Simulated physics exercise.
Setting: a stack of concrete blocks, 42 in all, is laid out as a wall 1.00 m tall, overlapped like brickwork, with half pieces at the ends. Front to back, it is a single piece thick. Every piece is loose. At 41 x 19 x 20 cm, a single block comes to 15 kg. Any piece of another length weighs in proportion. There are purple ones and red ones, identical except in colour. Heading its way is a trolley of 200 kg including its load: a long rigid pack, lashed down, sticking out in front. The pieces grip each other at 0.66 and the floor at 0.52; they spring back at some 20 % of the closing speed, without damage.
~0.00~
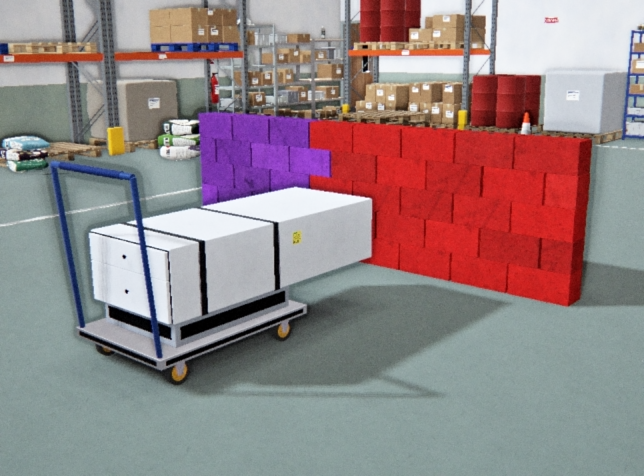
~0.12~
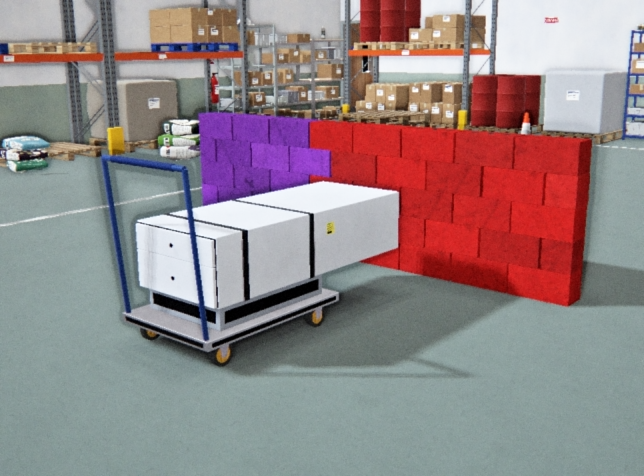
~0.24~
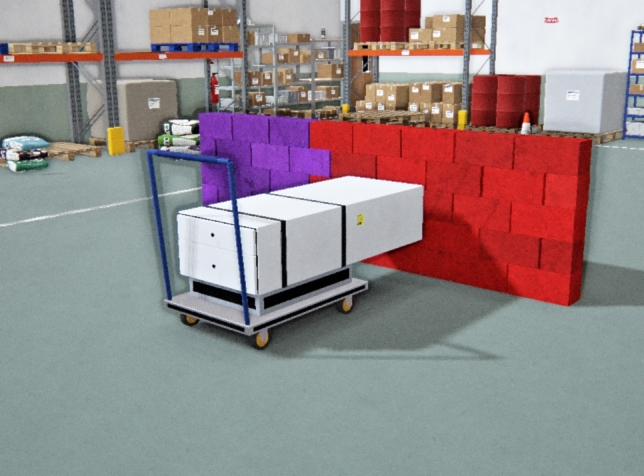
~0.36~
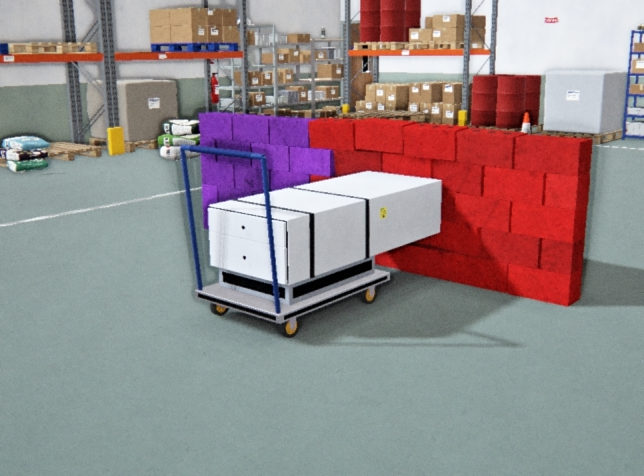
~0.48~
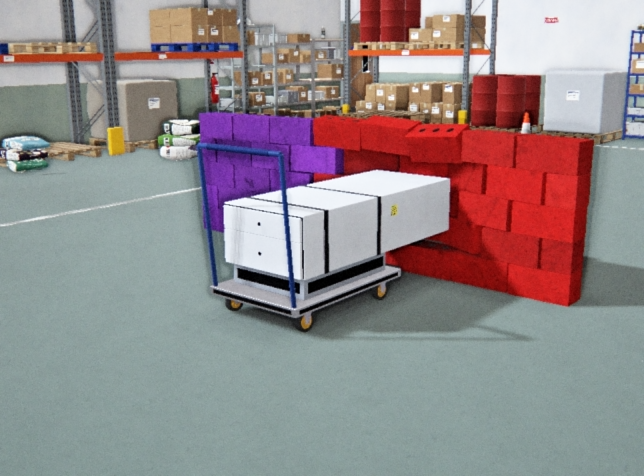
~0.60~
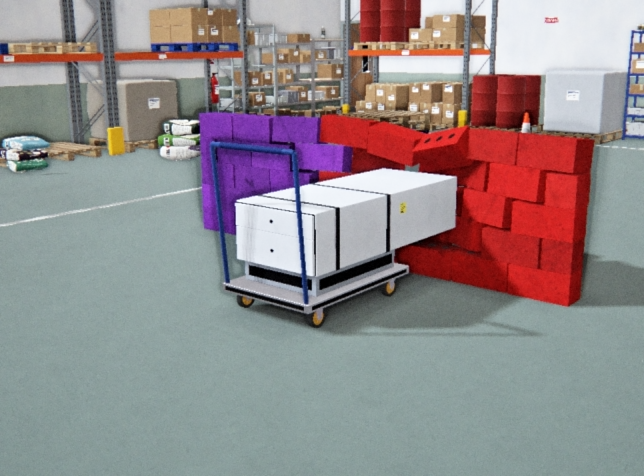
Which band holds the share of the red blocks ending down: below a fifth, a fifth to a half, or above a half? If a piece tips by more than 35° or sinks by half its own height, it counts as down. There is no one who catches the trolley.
Above a half.
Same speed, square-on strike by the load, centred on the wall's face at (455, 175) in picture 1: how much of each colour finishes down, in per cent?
Purple 0%, red 40%.
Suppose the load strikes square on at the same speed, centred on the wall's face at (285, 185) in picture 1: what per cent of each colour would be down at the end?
Down at the end: Purple 80 percent, red 20 percent.
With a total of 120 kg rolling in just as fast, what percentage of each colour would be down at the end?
You'd get purple 10 and red 70 percent.
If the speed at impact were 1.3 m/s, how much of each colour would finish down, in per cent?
The purple would finish 0 in a hundred down, the red 0 in a hundred.
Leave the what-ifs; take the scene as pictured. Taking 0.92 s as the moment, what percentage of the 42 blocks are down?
45 per cent at that moment.
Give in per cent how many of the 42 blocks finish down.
Close to 45 per cent of them.
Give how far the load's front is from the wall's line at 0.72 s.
At that instant, about 35 cm beyond.
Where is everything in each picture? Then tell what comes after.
In the first frame (places mark the middle of the side facing us), load (366, 218) 73 cm short of the wall; top red block (546, 156); top purple block (250, 130); nothing disturbed.
In the second frame, load (393, 210) 45 cm short of the wall; top red block (546, 156).
In the third frame, load (418, 203) 17 cm short of the wall; top red block (546, 156).
In the fourth frame, load (437, 197) 53 mm into the wall's line; top red block (546, 156); steepest lean 6°, the block at (357, 165); 12 disturbed, none down.
In the fifth frame, load (445, 196) 17 cm into the wall's line; top red block (547, 156); steepest lean 23°, the block at (433, 150); 18 disturbed, none down.
In the sixth frame, load (452, 194) 25 cm into the wall's line; top red block (545, 153) leaning 5°; top purple block (251, 130); 2 of the 25 red blocks down, 20 disturbed in all.
After 0.72 s, load 33 cm past the wall's line, still rolling; 5 of the 25 red blocks down (5 of 42 in all colours); top red block leaning 11°.
After 0.92 s, load 44 cm past the wall's line, still rolling; 17 of the 25 red blocks down (19 of 42 in all colours); top red block leaning 36°.
After 1.16 s, load 56 cm past the wall's line, still rolling; 17 of the 25 red blocks down (19 of 42 in all colours); top red block leaning 64°, 20 cm lower.
After 1.56 s, load 71 cm past the wall's line, still rolling; 17 of the 25 red blocks down (19 of 42 in all colours); top red block on its side.
At rest (4.1 s), load 72 cm past the wall's line, stopped; 17 of the 25 red blocks down (19 of 42 in all colours); top red block on its side; top purple block unmoved. That is 68 per cent. As the last picture would show them, middles, top purple block near (259, 129).
